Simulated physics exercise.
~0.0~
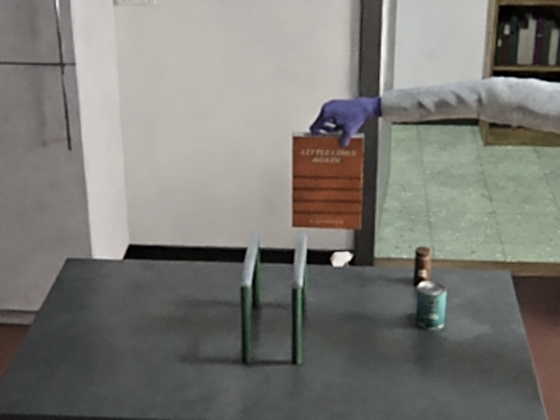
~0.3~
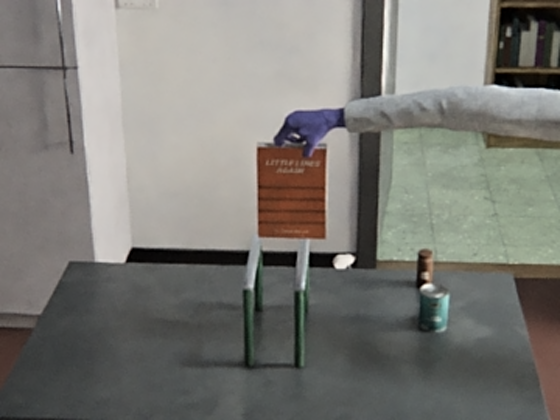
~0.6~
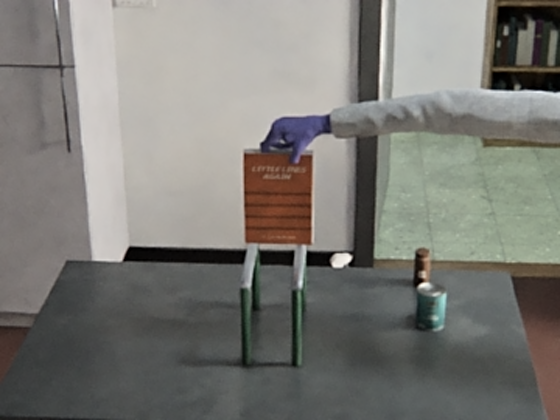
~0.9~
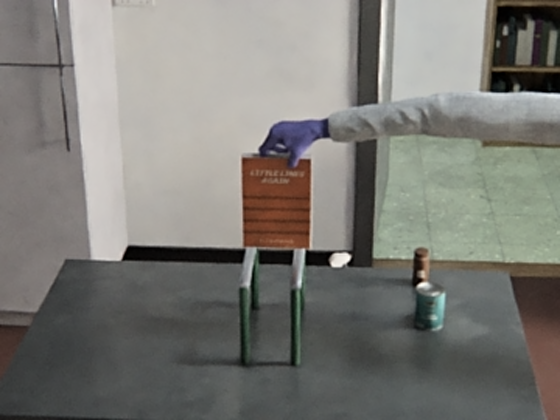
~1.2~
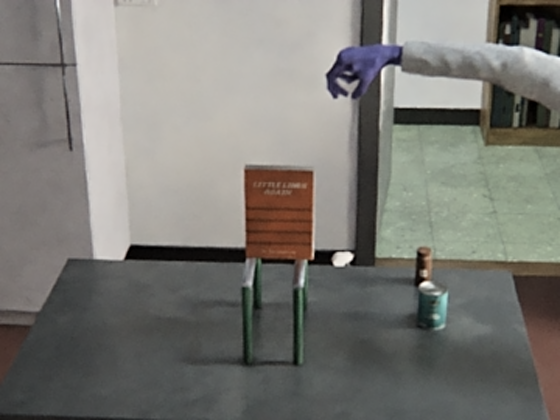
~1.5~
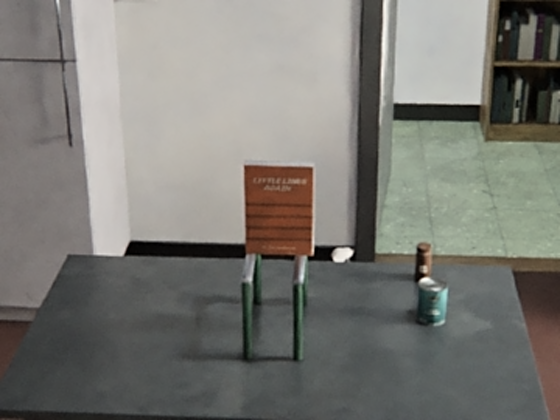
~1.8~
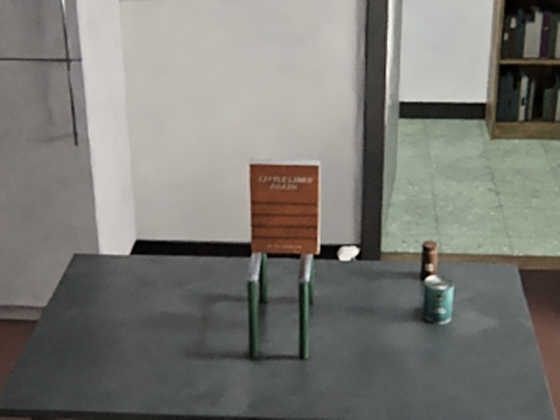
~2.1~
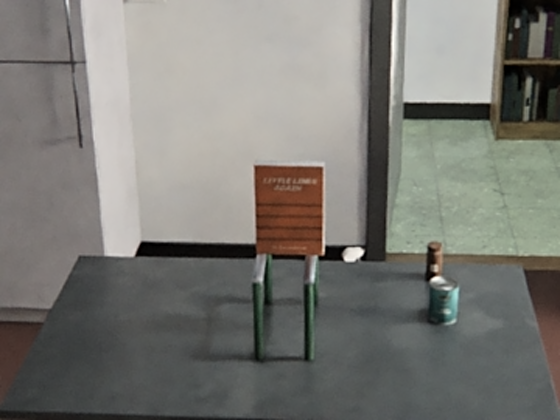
On a dark table, a gloved hand sets an orange book upright across two green supports.
